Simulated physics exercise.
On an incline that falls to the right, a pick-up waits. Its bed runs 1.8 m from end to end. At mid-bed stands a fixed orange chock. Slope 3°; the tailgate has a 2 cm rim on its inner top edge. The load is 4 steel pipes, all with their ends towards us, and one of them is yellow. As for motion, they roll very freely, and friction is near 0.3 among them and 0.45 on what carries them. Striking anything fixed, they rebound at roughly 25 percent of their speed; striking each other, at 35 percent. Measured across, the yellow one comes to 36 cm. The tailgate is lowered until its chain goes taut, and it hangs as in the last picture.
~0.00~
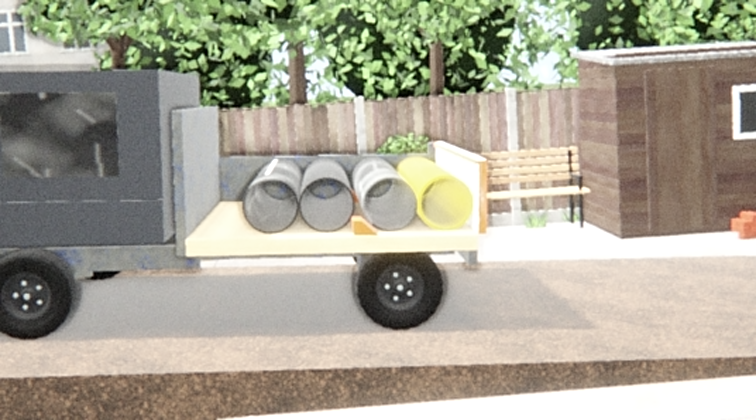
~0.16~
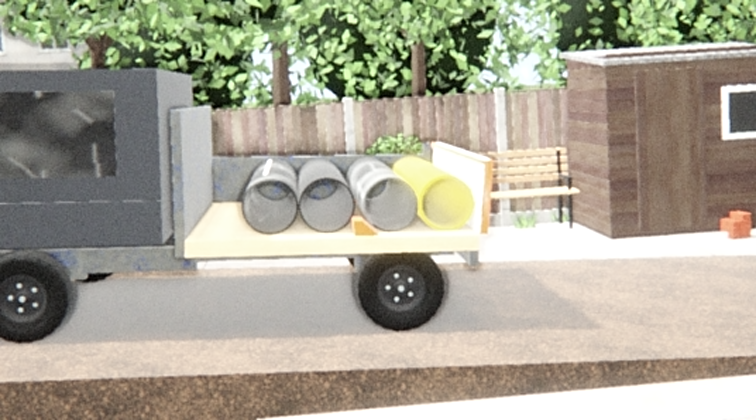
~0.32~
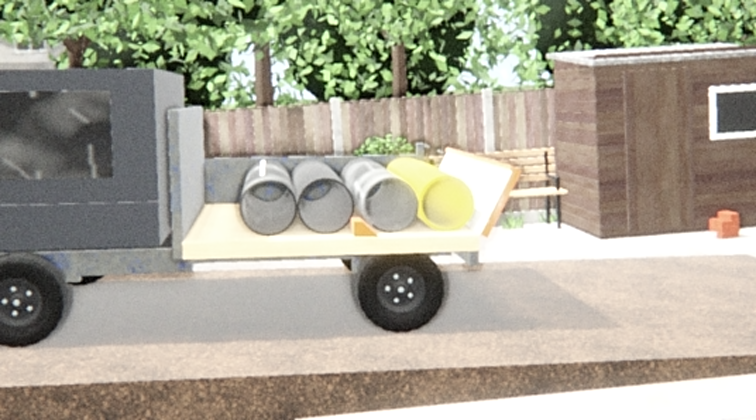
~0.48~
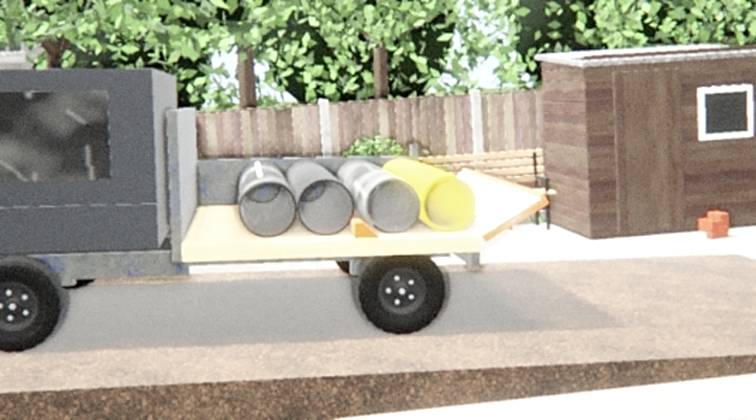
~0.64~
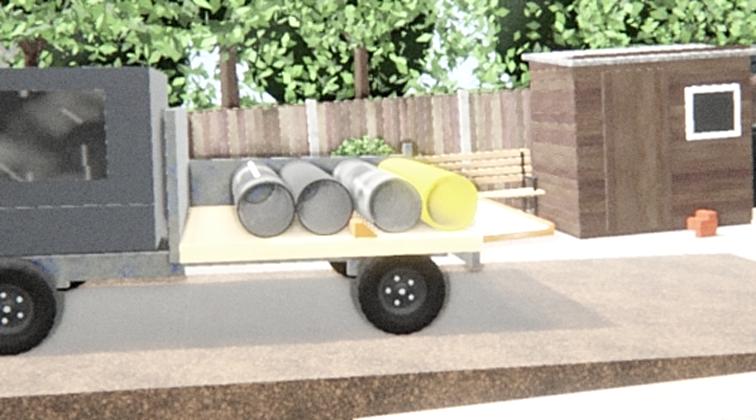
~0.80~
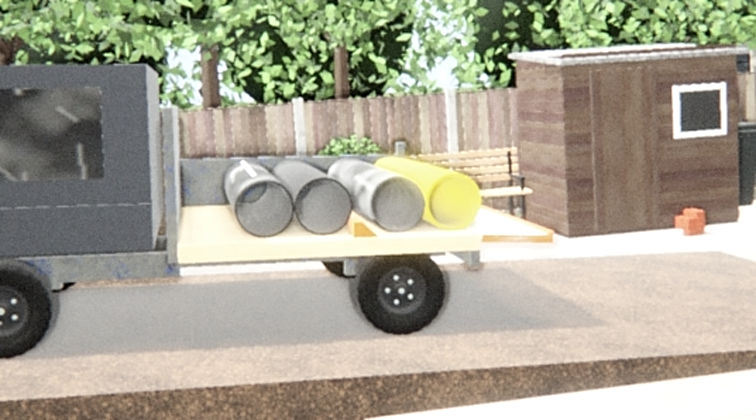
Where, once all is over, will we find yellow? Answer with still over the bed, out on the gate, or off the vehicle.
I would say off the vehicle.
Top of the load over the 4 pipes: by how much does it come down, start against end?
Comparing start and end, it's lower by about 0 cm.
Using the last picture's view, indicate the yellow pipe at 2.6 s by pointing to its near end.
Estimated pixel position: About (561, 205).
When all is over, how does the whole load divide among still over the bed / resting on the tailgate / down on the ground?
Counts in the order asked: 2, 0, 2.
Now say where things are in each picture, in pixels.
In the first frame, yellow (446, 203); gate 87° above level, tip at (482, 163); 4 of the 4 make up the bottom layer on the bed.
In the second frame, yellow (447, 203); gate 83° above level, tip at (488, 163).
In the third frame, yellow (447, 204); gate 60° above level, tip at (515, 172).
In the fourth frame, yellow (450, 205); gate 27° above level, tip at (543, 201).
In the fifth frame, yellow (452, 204); gate 1° above level, tip at (551, 231).
In the sixth frame, yellow (454, 202); gate 6° below level, tip at (550, 239).
Then, 1.6 s in, yellow is on the gate, 5 cm past the hinge, rolling right; 0 of 4 are out.
Then, 2.6 s in, yellow is dropping off the gate; 1 of 4 is out.
In the end (7.8 s), yellow is off the vehicle; 2 of 4 are out.
